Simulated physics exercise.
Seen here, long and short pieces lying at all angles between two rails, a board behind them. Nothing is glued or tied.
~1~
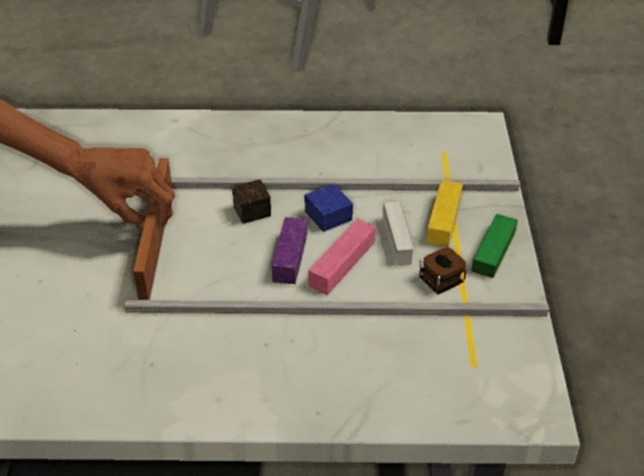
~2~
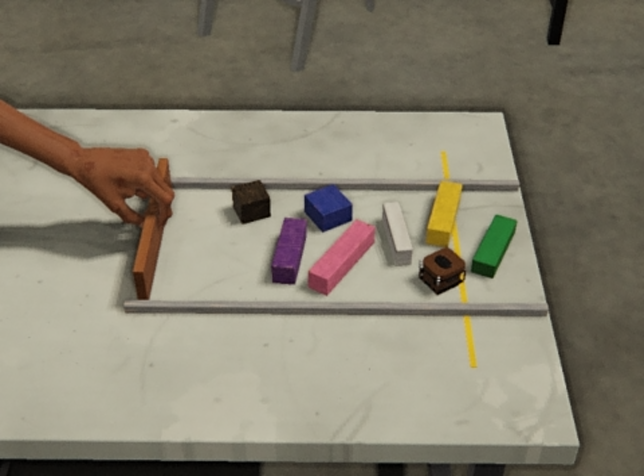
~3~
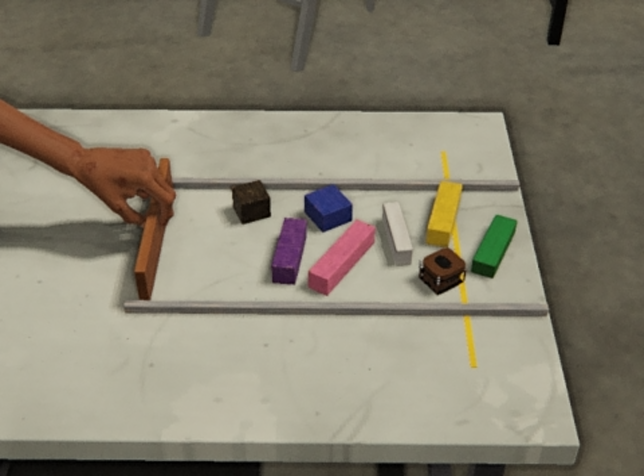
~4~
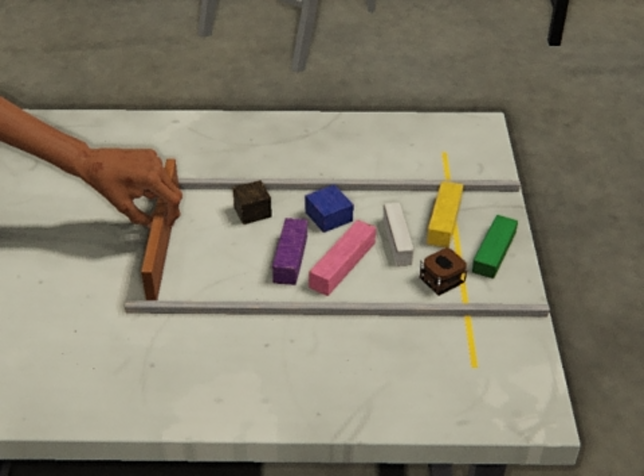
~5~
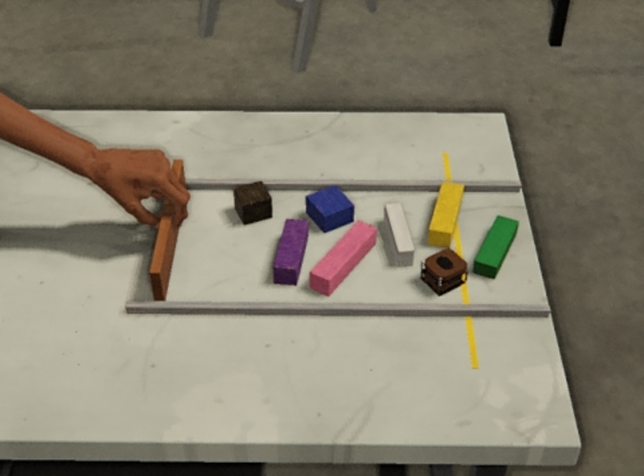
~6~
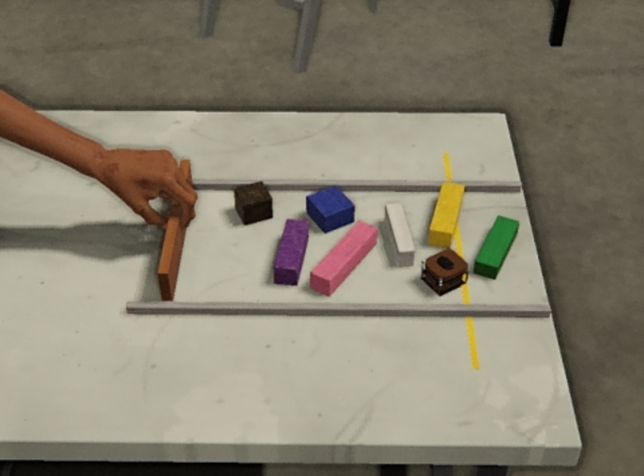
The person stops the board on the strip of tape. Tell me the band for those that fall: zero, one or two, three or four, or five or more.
Here the number that fall off is one or two.
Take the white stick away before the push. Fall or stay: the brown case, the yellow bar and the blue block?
The brown case stays on, the yellow bar falls, the blue block holds on.
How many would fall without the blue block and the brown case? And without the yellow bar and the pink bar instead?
Fallen: 1, and 1 in the other try.
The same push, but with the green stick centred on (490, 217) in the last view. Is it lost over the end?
It comes down.
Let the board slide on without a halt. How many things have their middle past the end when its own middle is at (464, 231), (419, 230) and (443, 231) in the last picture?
It would be 2, 0 and 2.
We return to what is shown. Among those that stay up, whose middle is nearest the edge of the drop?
It is the white stick.
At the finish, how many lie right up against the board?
In contact: 2.
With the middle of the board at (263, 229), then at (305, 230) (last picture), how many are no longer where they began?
The counts are 1 and 4.
Early on, none off yet; green stick at rest near (497, 247); yellow bar at rest near (447, 215); brown case at rest near (445, 272).
A while later, none off yet; green stick at rest near (497, 247); yellow bar travelled a little near (468, 216); brown case moving near (451, 277).
Finally, the number that fall off is one or two; lost, yellow bar and green stick.
